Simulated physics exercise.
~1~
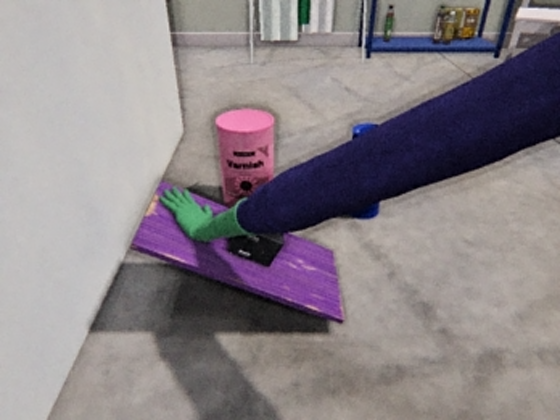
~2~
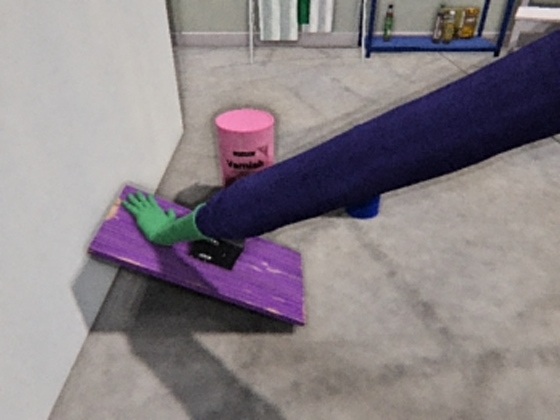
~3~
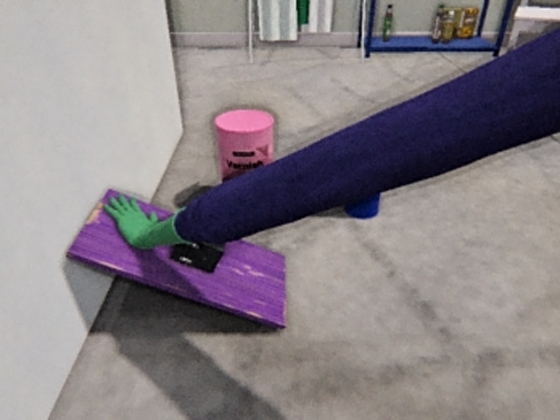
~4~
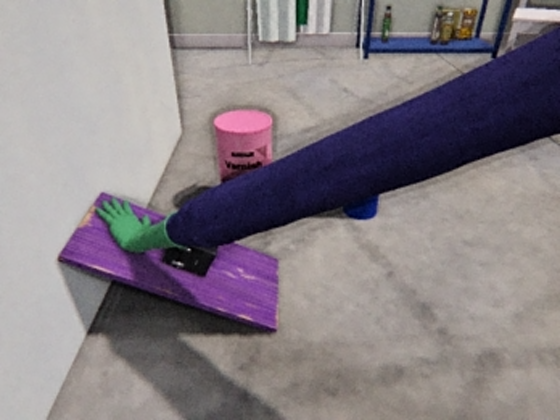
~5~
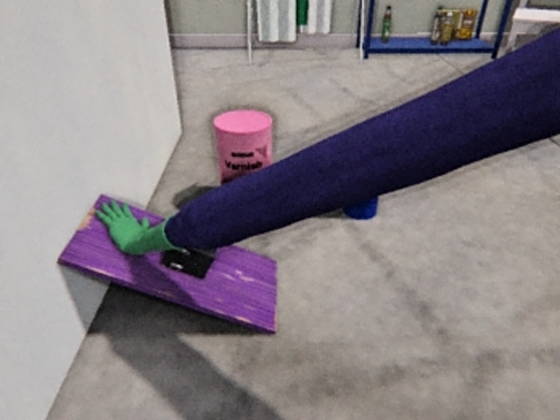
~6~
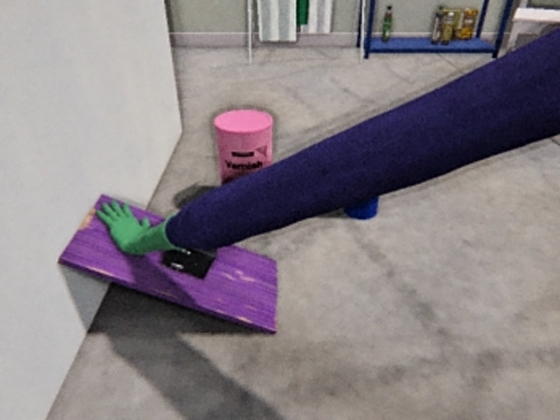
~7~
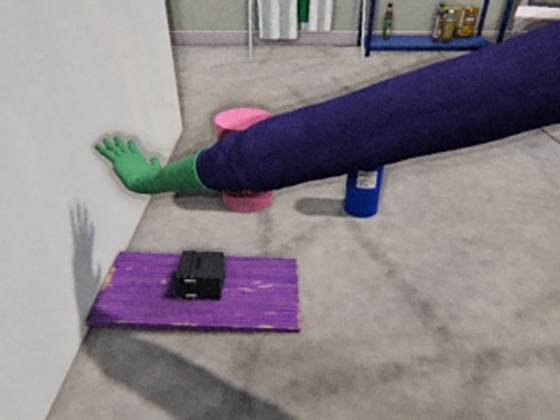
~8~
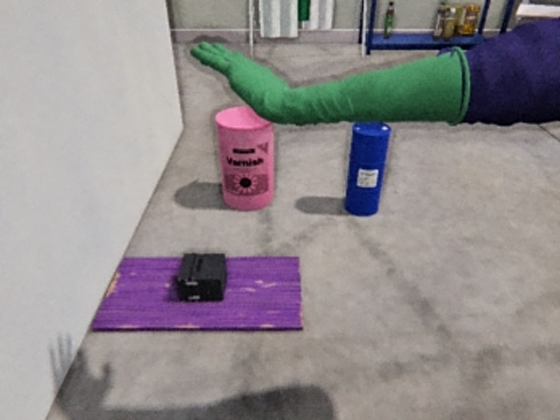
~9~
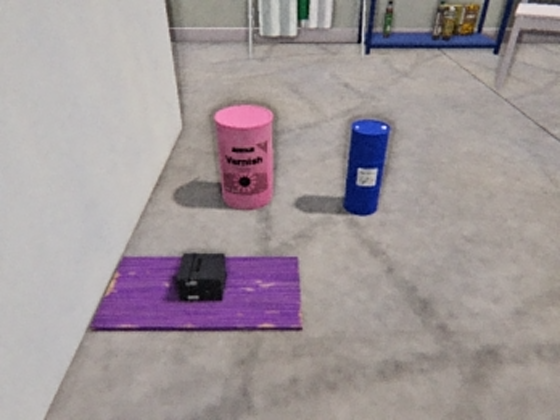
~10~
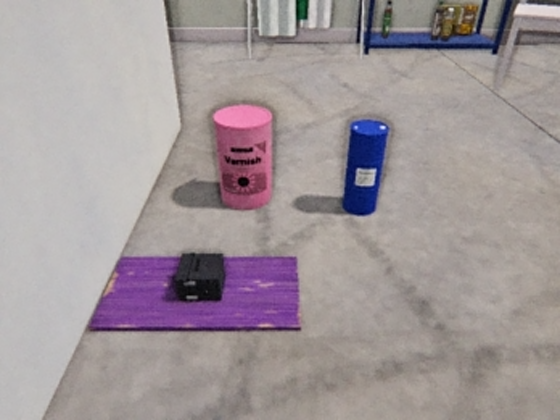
A gloved hand leans a purple board against the wall, releases it, and it drops flat.
